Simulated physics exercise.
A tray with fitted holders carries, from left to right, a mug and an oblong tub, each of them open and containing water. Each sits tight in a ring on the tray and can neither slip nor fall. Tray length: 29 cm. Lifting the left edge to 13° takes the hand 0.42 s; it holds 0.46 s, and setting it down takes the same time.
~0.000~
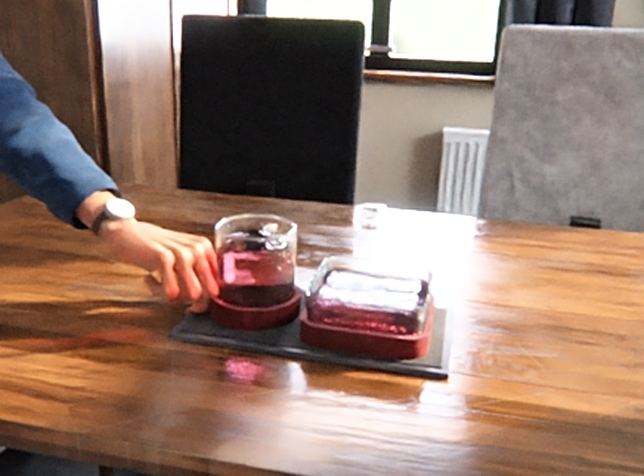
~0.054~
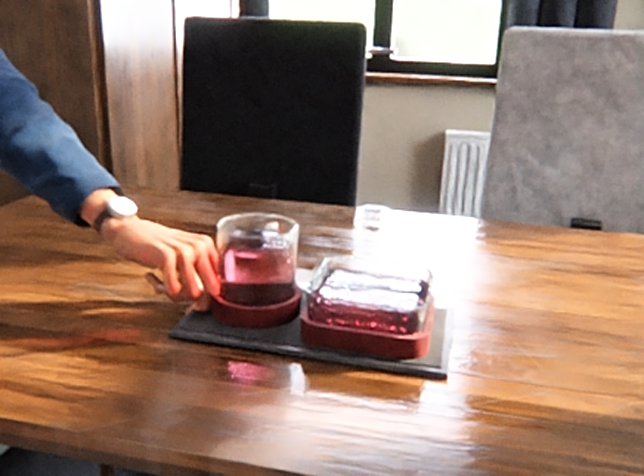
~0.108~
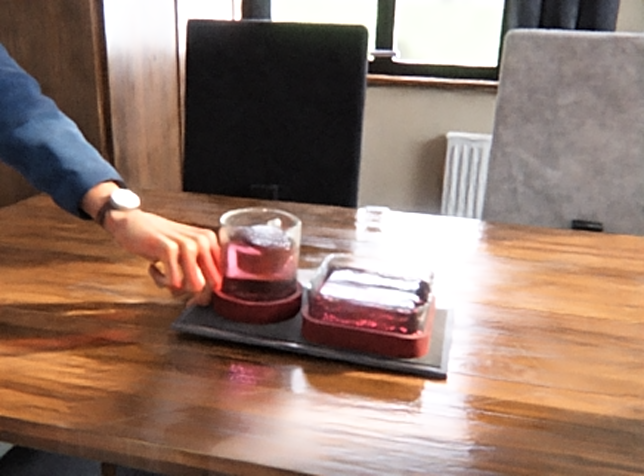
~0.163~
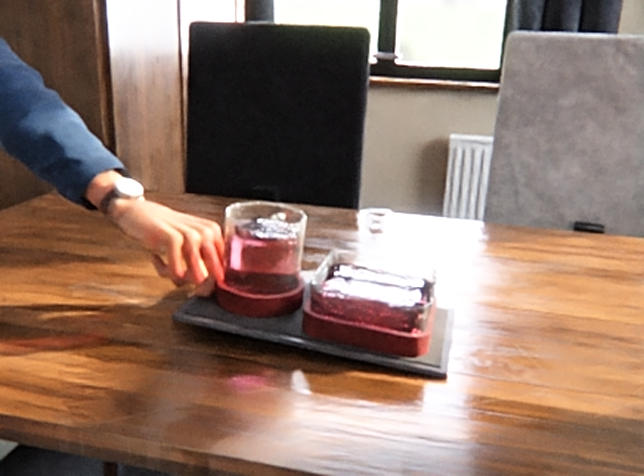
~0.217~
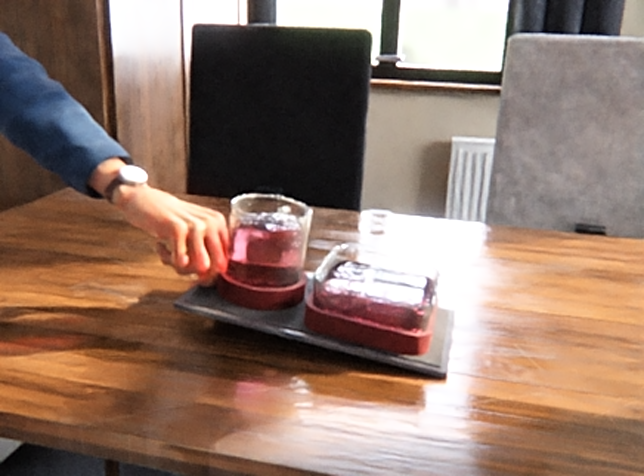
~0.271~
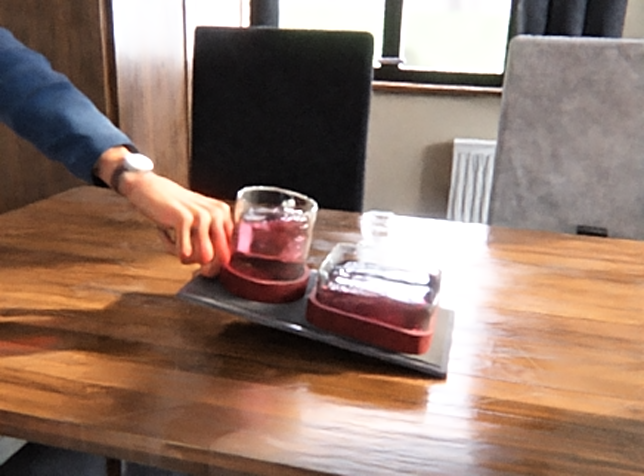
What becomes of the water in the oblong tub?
It partly escapes.
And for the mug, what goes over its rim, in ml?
Some 0 ml.
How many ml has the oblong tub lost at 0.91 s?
My guess would be around 15 ml.
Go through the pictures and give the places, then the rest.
It slopes 0°; in the mug the surface runs from (223, 237) to (293, 245), rim (293, 232); in the oblong tub the surface runs from (320, 283) to (427, 296), rim (430, 289); the water in the oblong tub stands 11 mm below the rim, in the first picture.
It slopes 1°; in the oblong tub the surface runs from (321, 282) to (427, 296), in the second picture.
It slopes 2°; in the oblong tub the surface runs from (323, 280) to (428, 296), in the third picture.
It slopes 4°; in the oblong tub the surface runs from (325, 276) to (430, 295), in the fourth picture.
It slopes 7°; in the oblong tub the surface runs from (328, 273) to (434, 293), in the fifth picture.
It slopes 9°; in the mug the surface runs from (242, 209) to (312, 219); in the oblong tub the surface runs from (330, 272) to (437, 289), in the sixth picture.
Then, 0.59 s in, the slope is 13°; losses from the left are 0, 17 ml.
Then, 0.91 s in, the slope is 13°; losses from the left are 0, 17 ml.
Then, 1.23 s in, the slope is 1°; losses from the left are 0, 20 ml.
Then, 1.55 s in, the slope is 0°; losses from the left are 0, 20 ml.
Finally, losses from the left are 0, 20 ml.
